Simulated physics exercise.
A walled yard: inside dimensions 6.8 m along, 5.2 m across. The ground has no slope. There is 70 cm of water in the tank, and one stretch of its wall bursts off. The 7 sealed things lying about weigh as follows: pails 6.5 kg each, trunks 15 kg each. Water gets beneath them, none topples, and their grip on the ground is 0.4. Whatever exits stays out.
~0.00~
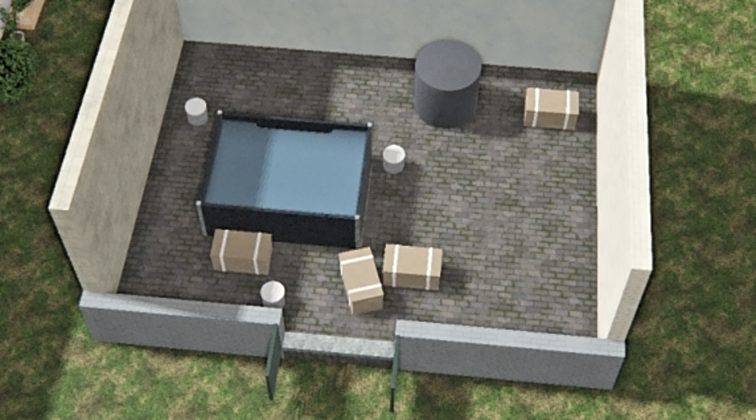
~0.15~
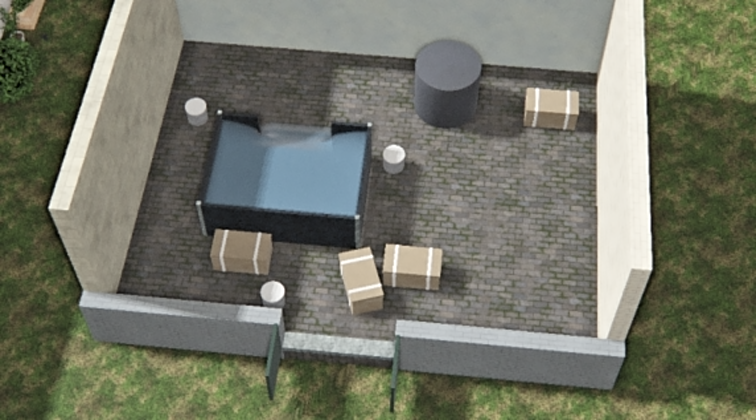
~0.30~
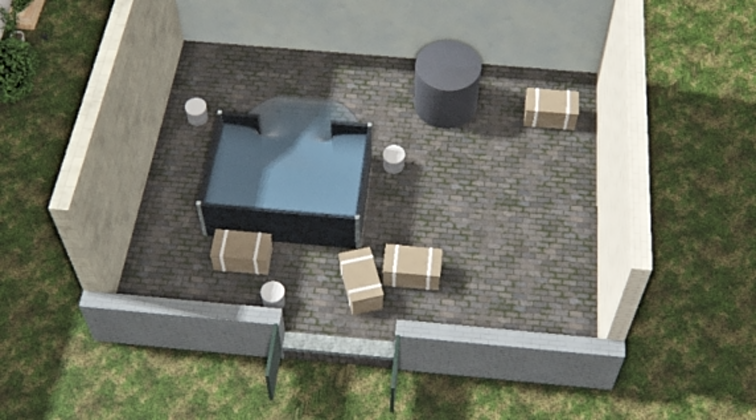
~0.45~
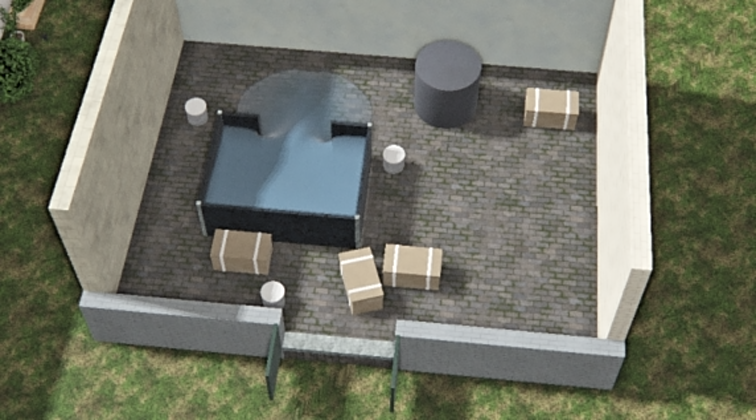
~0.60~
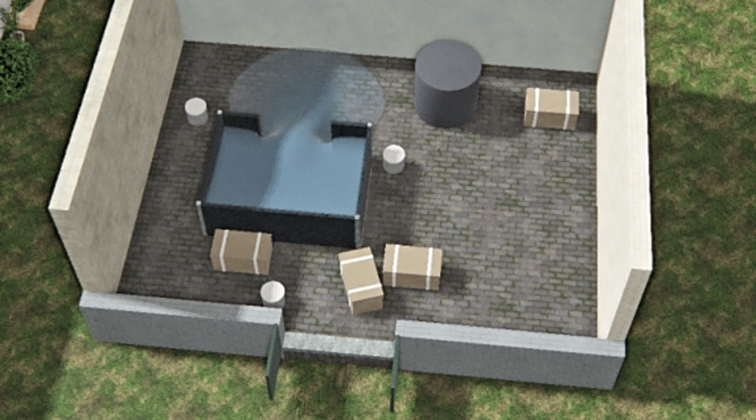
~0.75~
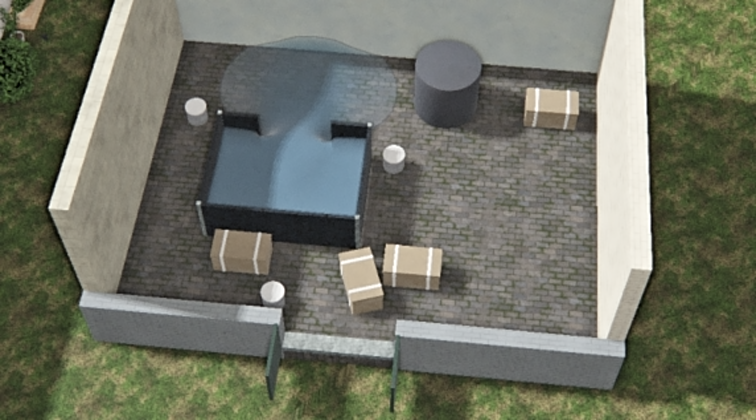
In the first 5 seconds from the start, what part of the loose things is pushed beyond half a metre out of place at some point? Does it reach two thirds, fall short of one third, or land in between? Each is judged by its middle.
It lands in between one and two thirds.
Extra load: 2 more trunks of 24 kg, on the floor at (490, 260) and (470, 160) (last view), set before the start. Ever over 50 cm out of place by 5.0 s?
Within it, Within it.
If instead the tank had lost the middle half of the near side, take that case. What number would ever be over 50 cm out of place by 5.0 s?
The answer would then be 3.
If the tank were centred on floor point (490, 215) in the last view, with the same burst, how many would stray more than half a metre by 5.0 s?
Result: 2.
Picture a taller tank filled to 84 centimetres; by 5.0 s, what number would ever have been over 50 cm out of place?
Then 3 of them.
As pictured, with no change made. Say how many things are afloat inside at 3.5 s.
0.
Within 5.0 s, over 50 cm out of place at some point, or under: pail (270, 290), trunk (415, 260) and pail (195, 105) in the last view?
Well, in turn that's not reaching it, not reaching it, topping it.
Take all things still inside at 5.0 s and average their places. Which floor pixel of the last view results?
That lands at roughly (342, 259).
After 1.1 s 0 of 7 are over 50 cm from their spots; 0 afloat.
After 2.2 s 0 of 7 are over 50 cm from their spots; 0 afloat.
After 3.5 s 2 of 7 are over 50 cm from their spots; 0 afloat.
After 5.0 s 3 of 7 are over 50 cm from their spots, and 3 have been at some point; 1 afloat.
